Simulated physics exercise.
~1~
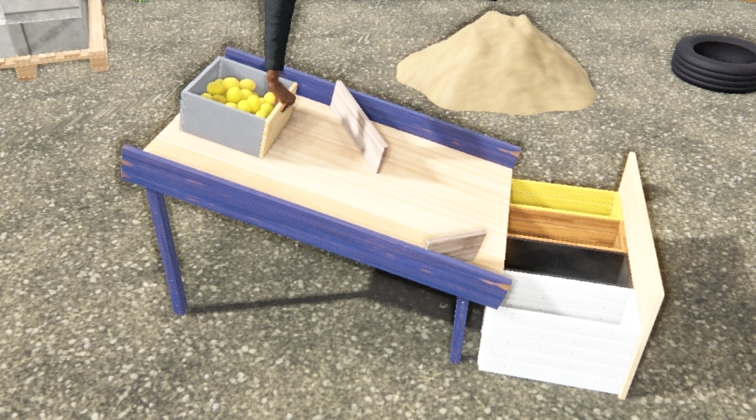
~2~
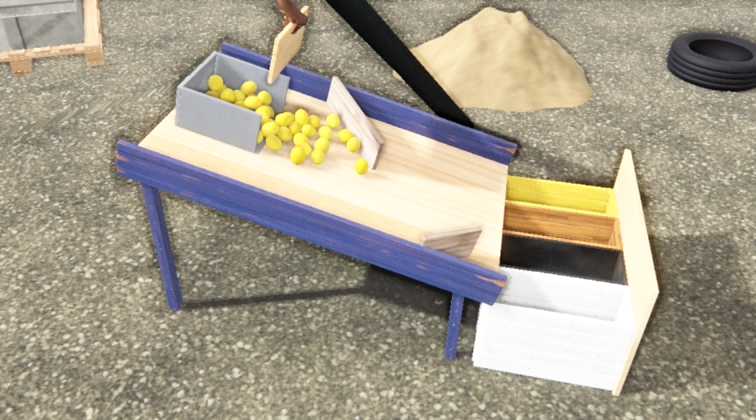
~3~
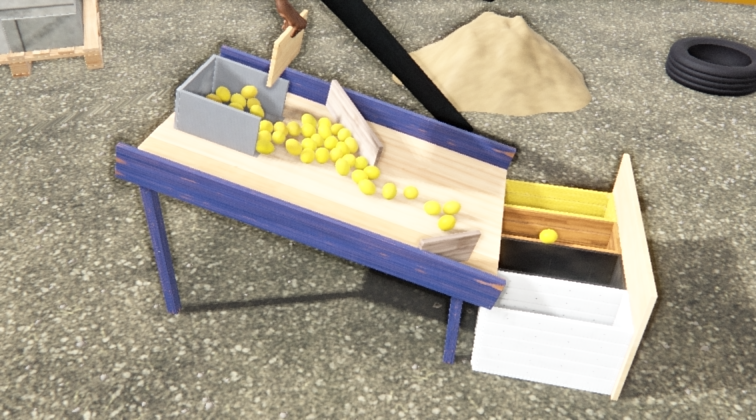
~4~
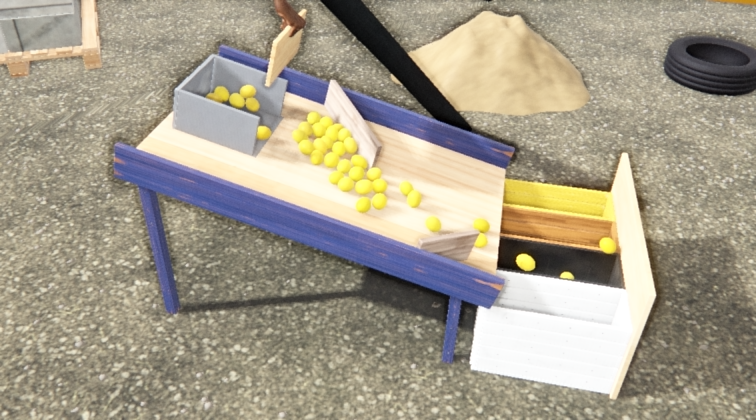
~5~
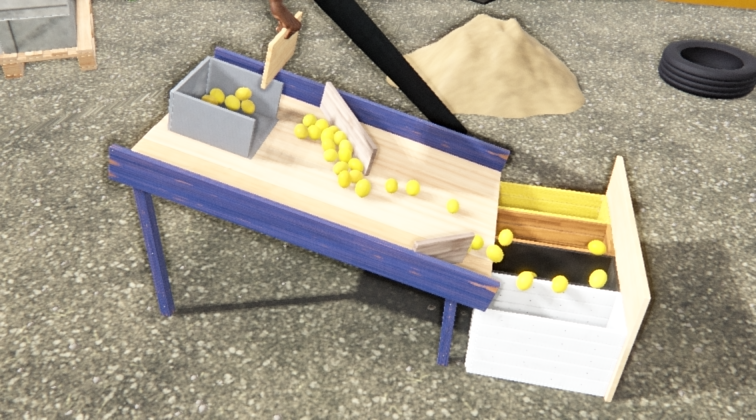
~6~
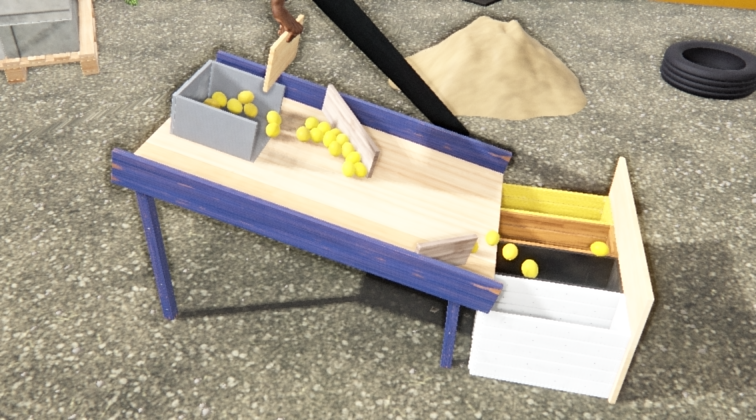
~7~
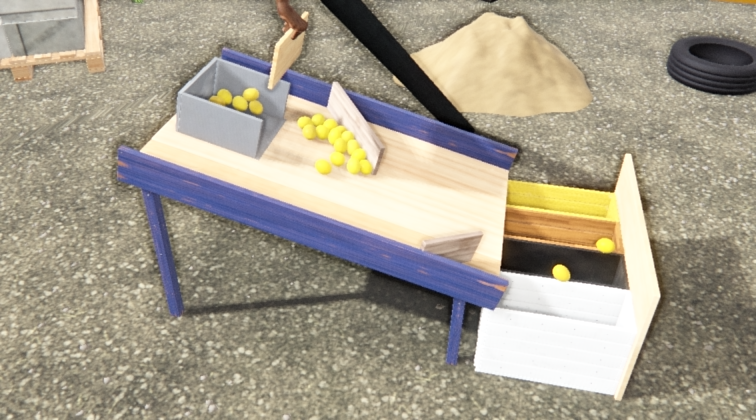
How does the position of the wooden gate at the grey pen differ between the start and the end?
At the start the gate is down against the right side of the grey pen, holding the lemons in. At the end it is raised above the pen, still held by the dark arm.
